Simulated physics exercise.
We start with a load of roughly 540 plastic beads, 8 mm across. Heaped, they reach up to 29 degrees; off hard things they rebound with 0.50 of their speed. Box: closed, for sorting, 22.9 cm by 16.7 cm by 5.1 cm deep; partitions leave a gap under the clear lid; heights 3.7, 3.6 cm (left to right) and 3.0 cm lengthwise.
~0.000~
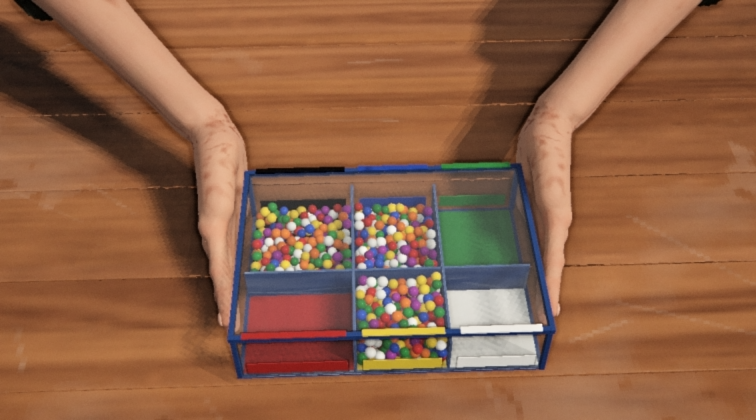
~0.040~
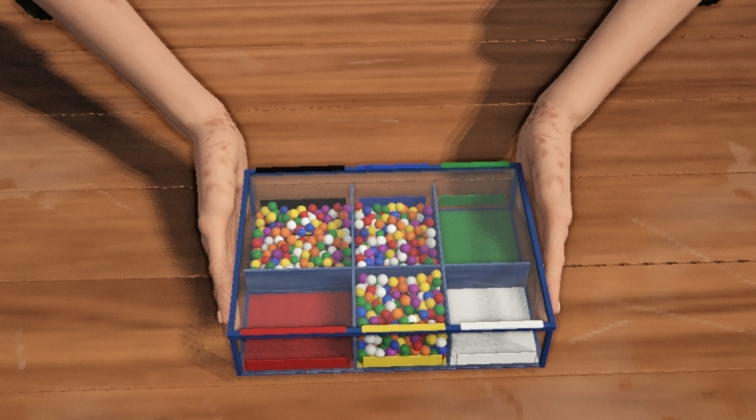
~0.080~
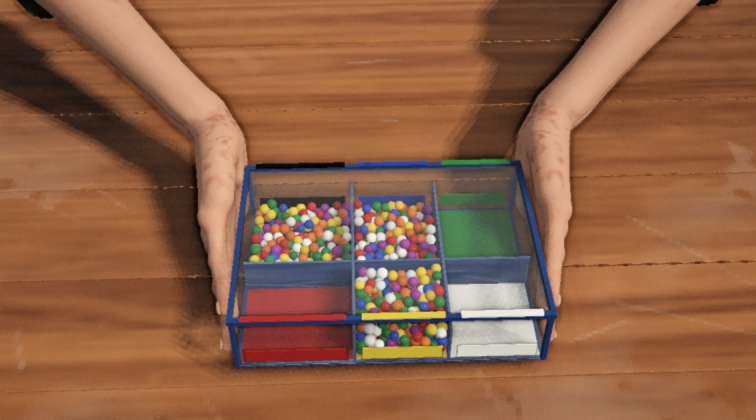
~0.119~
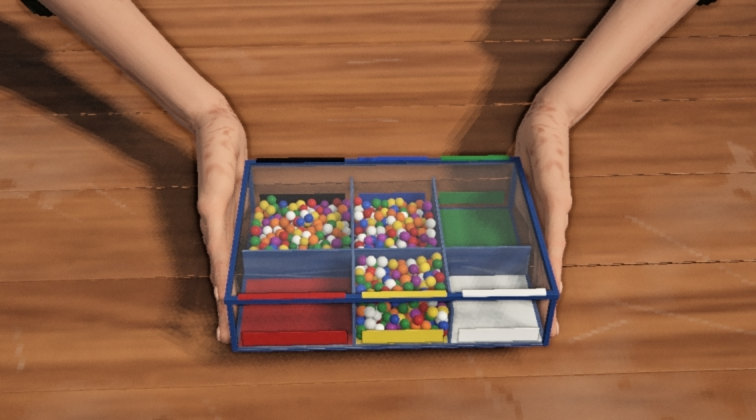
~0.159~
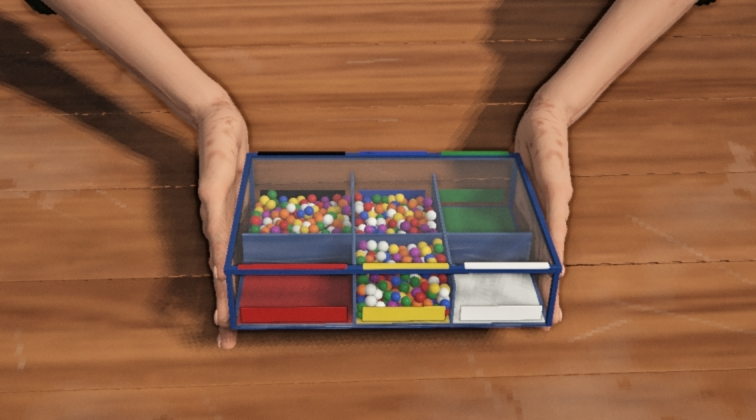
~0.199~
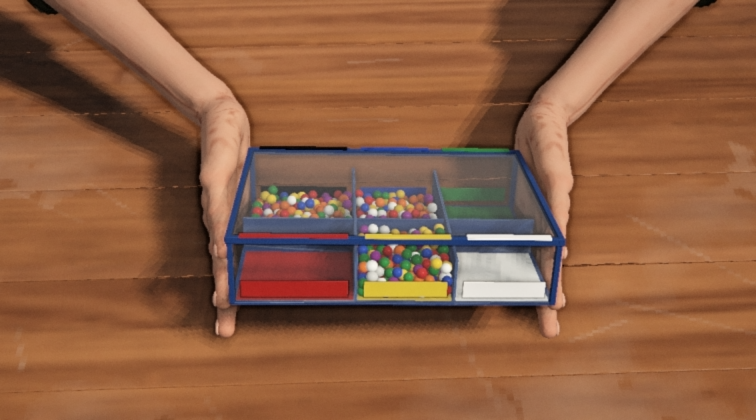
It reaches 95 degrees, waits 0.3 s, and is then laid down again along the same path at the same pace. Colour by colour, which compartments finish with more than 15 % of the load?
Red: No, blue: Yes, green: No, yellow: No, white: No, black: Yes.
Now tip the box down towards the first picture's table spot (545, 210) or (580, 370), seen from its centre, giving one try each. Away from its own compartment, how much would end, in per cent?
Near 35 and 30 percent, in that order.
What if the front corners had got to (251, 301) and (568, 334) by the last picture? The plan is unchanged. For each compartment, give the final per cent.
Final shares: Red 0%, blue 20%, green 0%, yellow 45%, white 15%, black 15%.
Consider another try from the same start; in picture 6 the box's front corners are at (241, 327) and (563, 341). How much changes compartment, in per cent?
In that case about 40 percent.
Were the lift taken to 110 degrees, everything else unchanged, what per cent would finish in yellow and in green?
Then yellow would get 0 per cent and green 10 per cent.
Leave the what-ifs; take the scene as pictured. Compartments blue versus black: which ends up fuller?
Fuller: Blue.
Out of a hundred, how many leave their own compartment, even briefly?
I'd say near 35 percent of them.
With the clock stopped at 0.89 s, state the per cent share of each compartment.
It splits as red 0, blue 50, green 5, yellow 10, white 0 and black 35 percent.
After 0.89 s, tilt 95 degrees; blue 50 %, green 5 %, yellow 10 %, black 35 %.
After 1.36 s, tilt 51 degrees; blue 55 %, green 10 %, yellow 5 %, black 35 %.
After 1.89 s, tilt 0 degrees; blue 55 %, green 10 %, yellow 5 %, black 35 %.
At rest (2.4 s), red 0 %, blue 55 %, green 10 %, yellow 5 %, white 0 %, black 35 %.
